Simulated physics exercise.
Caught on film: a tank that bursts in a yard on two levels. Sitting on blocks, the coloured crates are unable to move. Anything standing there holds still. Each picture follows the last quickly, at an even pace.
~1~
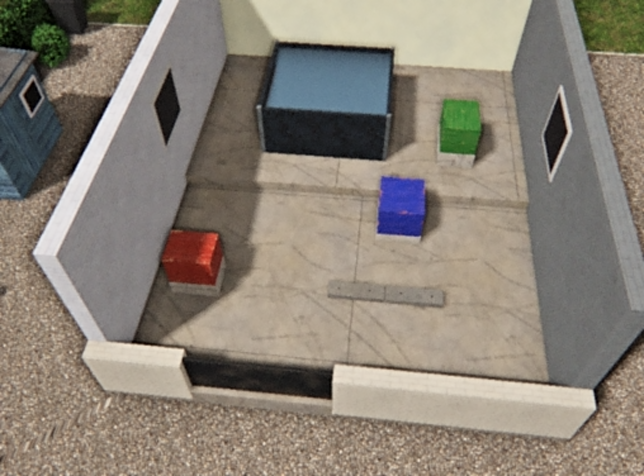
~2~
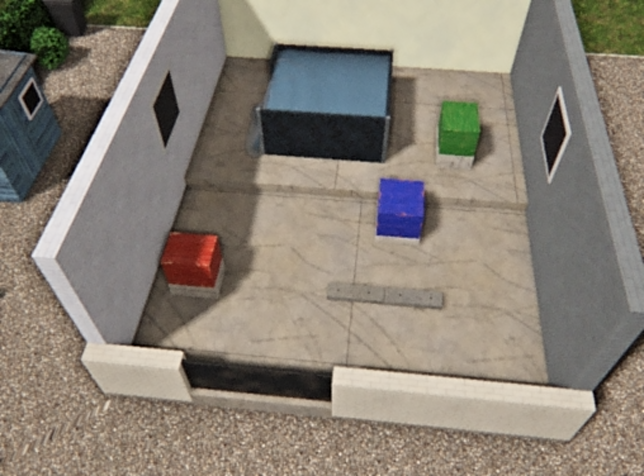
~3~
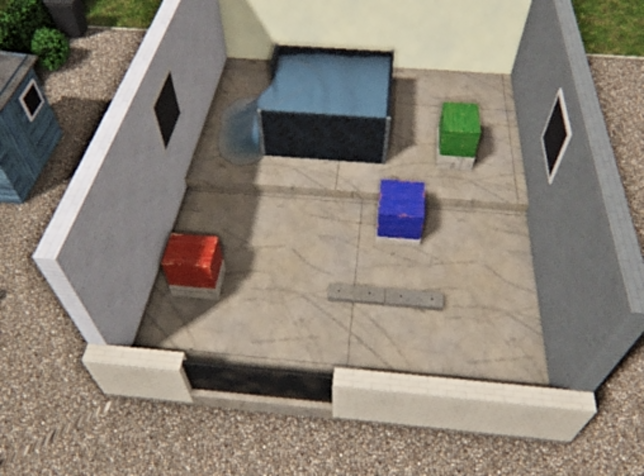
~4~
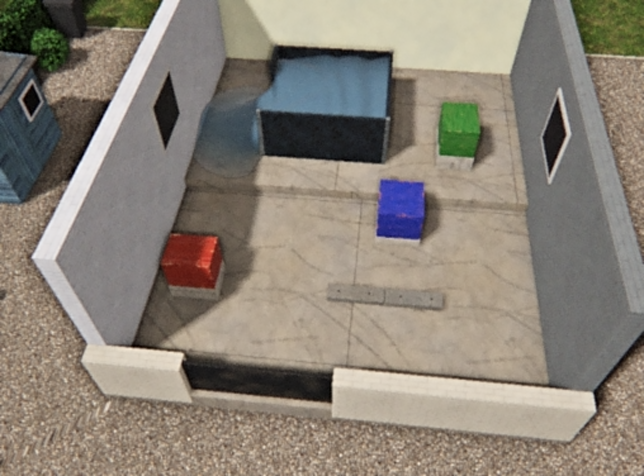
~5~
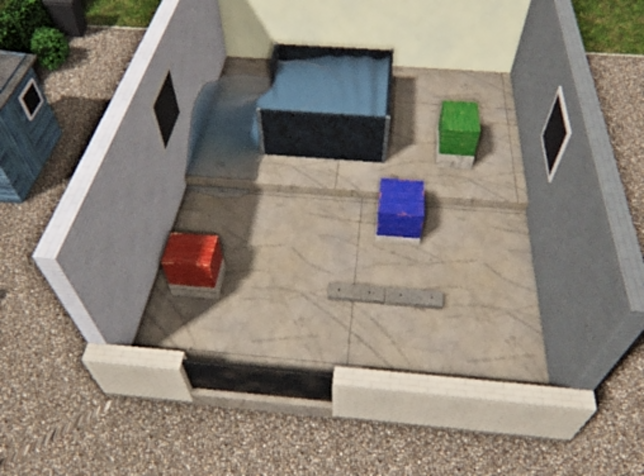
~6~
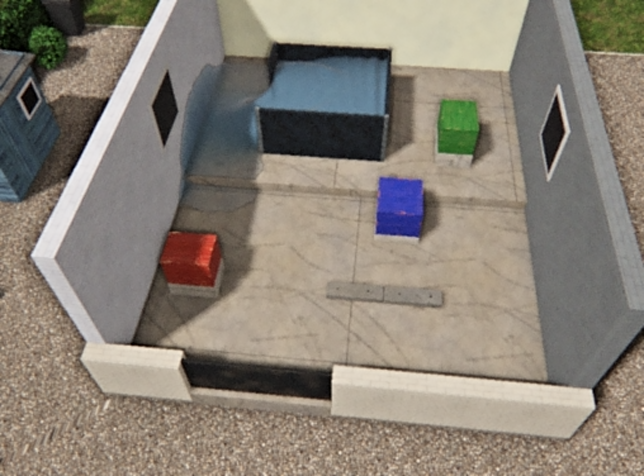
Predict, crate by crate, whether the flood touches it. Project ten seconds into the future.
In order: The red crate is not above the water; the blue crate is not above the water; the green crate stays above the water.
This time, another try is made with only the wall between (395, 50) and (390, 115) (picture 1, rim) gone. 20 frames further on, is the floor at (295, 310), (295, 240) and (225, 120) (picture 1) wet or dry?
In sequence: Untouched, inundated, untouched.
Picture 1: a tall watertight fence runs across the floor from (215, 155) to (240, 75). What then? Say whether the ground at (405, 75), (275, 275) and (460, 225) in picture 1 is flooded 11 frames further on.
As listed: Wet, flooded, not flooded.
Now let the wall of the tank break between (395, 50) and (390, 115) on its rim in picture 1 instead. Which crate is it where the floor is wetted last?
That would be the red-painted one.
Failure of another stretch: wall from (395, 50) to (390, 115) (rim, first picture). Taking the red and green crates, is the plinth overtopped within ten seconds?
In that case the red one is never flooded and the green one is flooded.
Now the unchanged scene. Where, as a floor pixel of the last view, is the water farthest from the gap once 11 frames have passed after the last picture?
My pick would be pixel (123, 369).
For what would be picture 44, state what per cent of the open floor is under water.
Estimate: Near 90 %.
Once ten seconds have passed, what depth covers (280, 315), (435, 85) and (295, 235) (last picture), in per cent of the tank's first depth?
In order: Roughly 8, 8 and 10 in a hundred.
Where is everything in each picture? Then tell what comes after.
The first frame shows the tank at (329, 81) is whole and still.
In the second frame, water pours out at (270, 113) and has run to (258, 156).
In the third frame, water pours out at (270, 117) and has run to (233, 106).
In the fourth frame, water pours out at (270, 119) and has run to (213, 99).
In the fifth frame, the front is at (186, 176), out from the gap at (270, 118).
In the sixth frame, water pours out at (269, 117) and has run to (180, 203).
A moment on, water covers 20 % of the floor; the red crate water round its plinth, the blue crate not reached, the green crate not reached.
Next, water covers 35 % of the floor; the red crate water round its plinth, the blue crate not reached, the green crate not reached.
Then, water covers 70 % of the floor; the red crate water round its plinth, the blue crate water round its plinth, the green crate not reached.
Later, water covers 90 % of the floor; the red crate water round its plinth, the blue crate water round its plinth, the green crate water round its plinth.
In the end, water covers 95 % of the floor; the red crate was topped, the blue crate was topped, the green crate stayed above the water.
